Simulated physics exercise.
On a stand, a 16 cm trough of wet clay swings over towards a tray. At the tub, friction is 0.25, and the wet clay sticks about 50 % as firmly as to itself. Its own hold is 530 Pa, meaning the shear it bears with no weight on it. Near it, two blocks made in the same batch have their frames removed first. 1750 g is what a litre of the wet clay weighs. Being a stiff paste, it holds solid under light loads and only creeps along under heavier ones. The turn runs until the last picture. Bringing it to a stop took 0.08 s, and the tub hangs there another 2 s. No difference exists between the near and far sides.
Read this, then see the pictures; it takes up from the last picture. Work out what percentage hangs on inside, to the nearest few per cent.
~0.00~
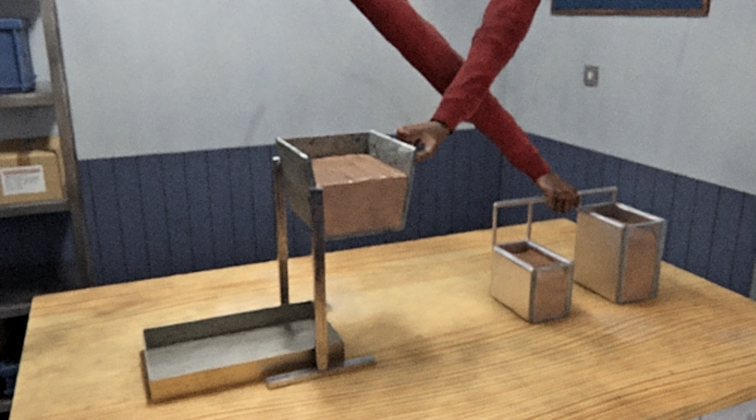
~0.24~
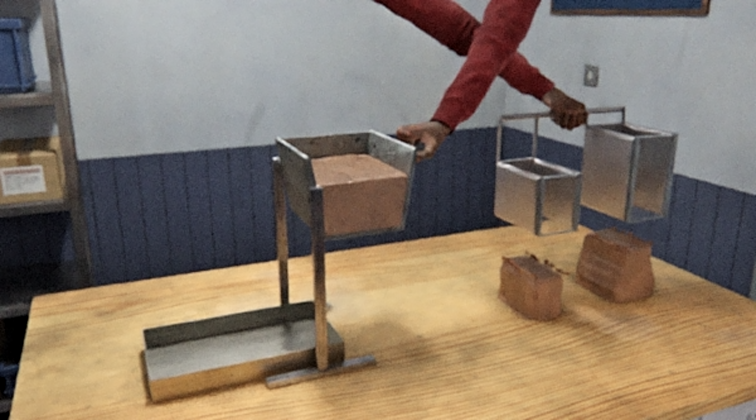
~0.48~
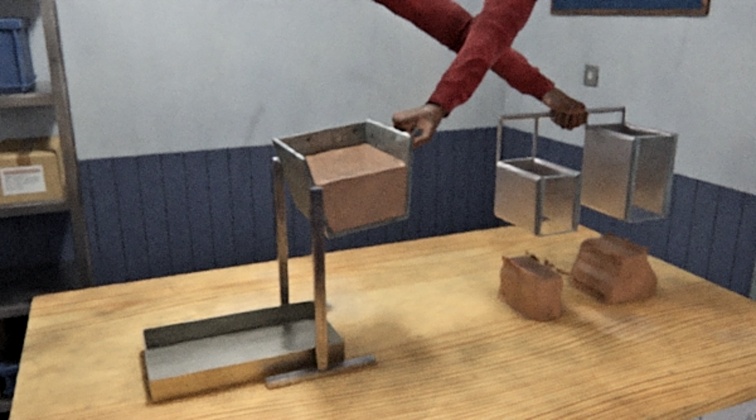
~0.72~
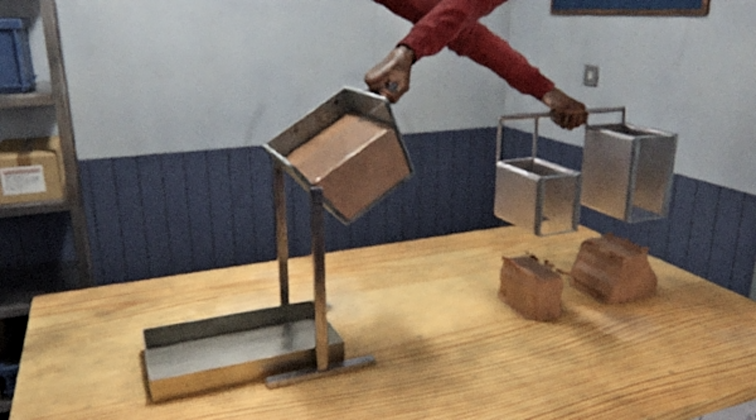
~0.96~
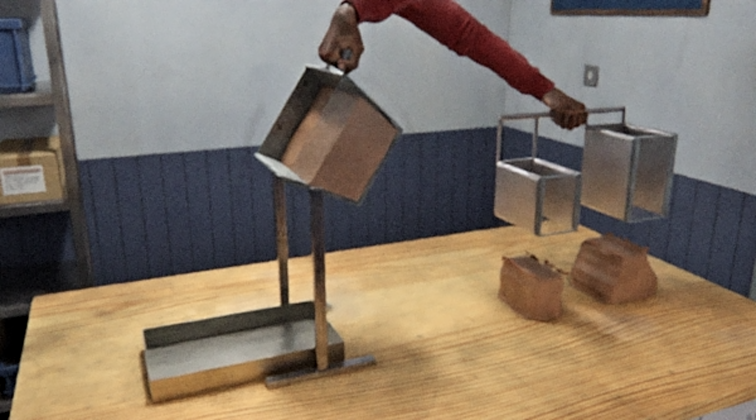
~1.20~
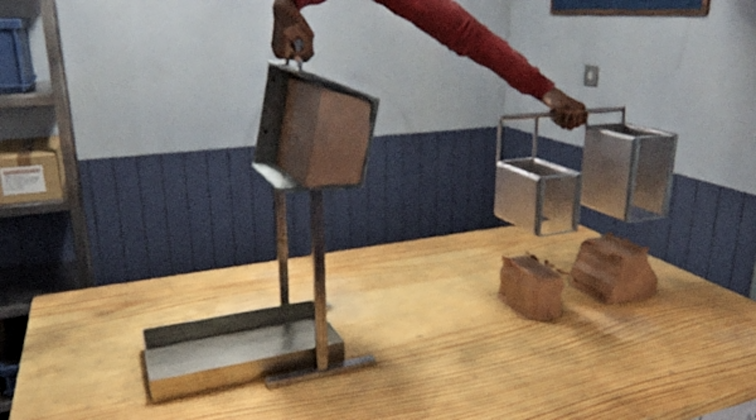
Some 100 in every hundred.
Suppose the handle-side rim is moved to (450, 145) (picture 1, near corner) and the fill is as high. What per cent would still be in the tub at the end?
45 %.
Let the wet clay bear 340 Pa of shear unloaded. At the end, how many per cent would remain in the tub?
That comes out at roughly 65 %.
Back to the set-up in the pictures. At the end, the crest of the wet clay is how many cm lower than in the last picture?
5 cm or so.
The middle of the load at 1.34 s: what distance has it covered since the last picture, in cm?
Displacement noted: Approx. 2 cm... about that.
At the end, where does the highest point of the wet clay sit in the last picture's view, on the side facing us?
On the near face, the top ends up close to (298, 115).
After 1.34 s, the tub is at 78 degrees and holds 100 %.
After 1.51 s, the tub is at 78 degrees and holds 100 %.
After 1.68 s, the tub is at 78 degrees and holds 100 %.
After 1.85 s, the tub is at 78 degrees and holds 100 %.
After 3.20 s, the tub is at 78 degrees and holds 100 %.
